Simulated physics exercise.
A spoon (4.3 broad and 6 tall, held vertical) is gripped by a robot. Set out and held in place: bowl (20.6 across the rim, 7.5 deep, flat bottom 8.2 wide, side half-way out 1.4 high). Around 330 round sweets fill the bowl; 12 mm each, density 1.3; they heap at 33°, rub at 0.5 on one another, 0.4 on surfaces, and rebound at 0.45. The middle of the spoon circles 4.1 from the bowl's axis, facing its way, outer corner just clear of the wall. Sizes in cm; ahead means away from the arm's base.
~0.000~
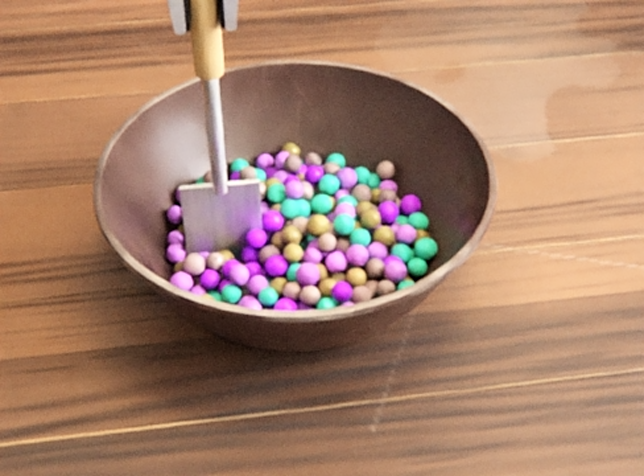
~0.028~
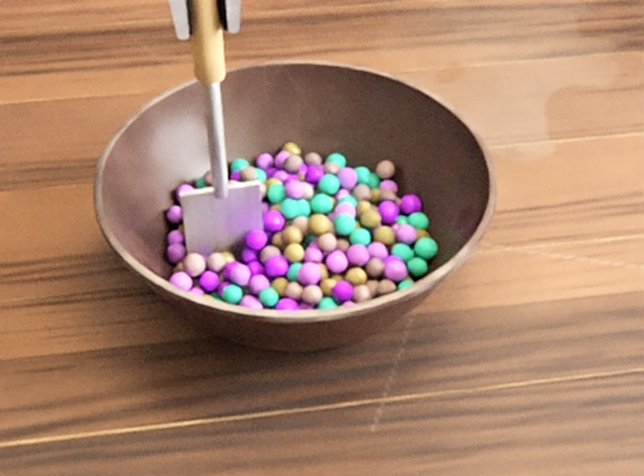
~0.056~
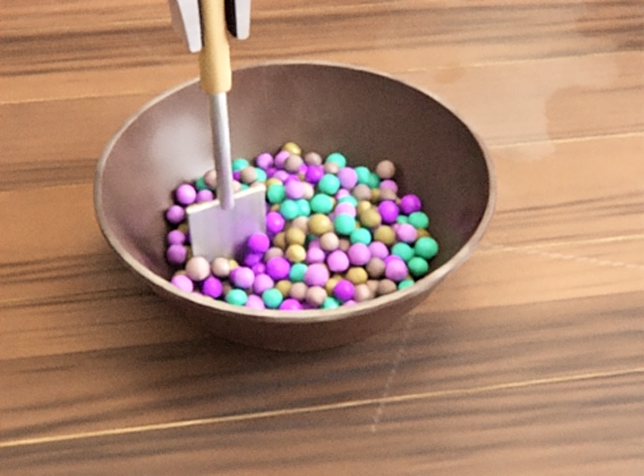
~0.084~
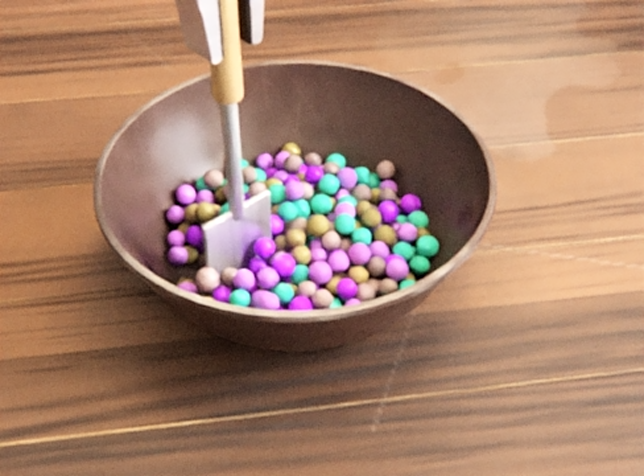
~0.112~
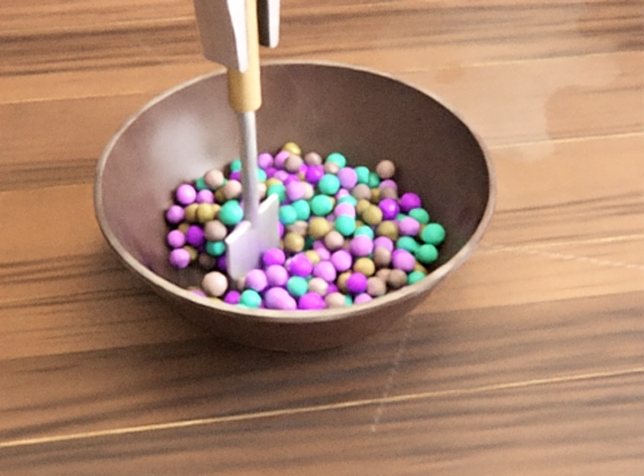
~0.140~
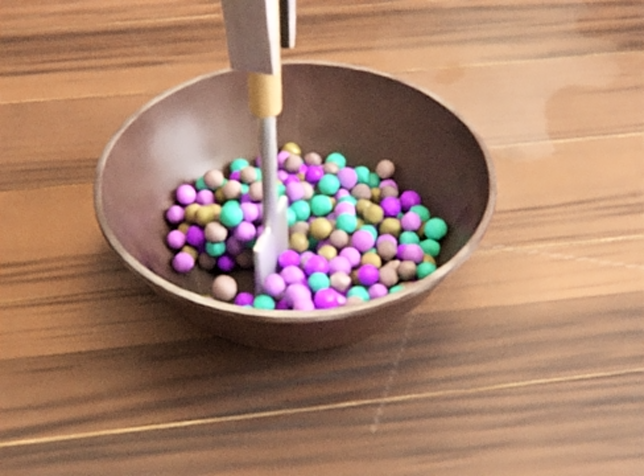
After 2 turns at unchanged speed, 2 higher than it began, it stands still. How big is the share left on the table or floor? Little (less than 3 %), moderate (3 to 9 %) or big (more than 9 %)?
On the table or floor the share is little, less than 3 %.
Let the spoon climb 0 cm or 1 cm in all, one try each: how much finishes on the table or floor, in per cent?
About 0 and 0 per cent.
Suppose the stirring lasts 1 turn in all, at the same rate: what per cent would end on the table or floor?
Then about 0 per cent.
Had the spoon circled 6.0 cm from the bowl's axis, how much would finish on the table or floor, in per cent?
It would be near 0 per cent.
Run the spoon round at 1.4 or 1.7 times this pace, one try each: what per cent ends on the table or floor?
Some 5 and 10 per cent.
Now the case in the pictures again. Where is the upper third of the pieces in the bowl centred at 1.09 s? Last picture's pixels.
At about (337, 177).
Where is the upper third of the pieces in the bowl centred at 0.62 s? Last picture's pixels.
Near (192, 194).
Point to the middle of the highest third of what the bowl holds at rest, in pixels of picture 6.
Around (277, 240).
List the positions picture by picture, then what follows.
The first frame shows spoon neck at (218, 162), 0° round; upper third of the load around (305, 220), from x 175 to 425, top at y 155; 330 in the bowl.
The second frame shows spoon neck at (218, 166), 5° round; upper third of the load around (305, 222), from x 175 to 425, top at y 155.
The third frame shows spoon neck at (224, 176), 19° round; upper third of the load around (299, 231), from x 175 to 425, top at y 155.
The fourth frame shows spoon neck at (235, 187), 35° round; upper third of the load around (298, 240), from x 175 to 425, top at y 155.
The fifth frame shows spoon neck at (250, 195), 50° round; upper third of the load around (305, 252), from x 175 to 435, top at y 155.
The sixth frame shows spoon neck at (270, 200), 65° round; upper third of the load around (324, 256), from x 175 to 435, top at y 155; 330 in the bowl.
After 0.62 s, 323° round, highest piece 8 above the table; 330 in the bowl.
After 1.09 s, 220° round, highest piece 10 above the table; 330 in the bowl.
After 1.53 s, 0° round, highest piece 6 above the table; 330 in the bowl.
After 2.23 s, 0° round, highest piece 6 above the table; 330 in the bowl.
At rest, 330 in the bowl. That is 0 % on the table or floor.
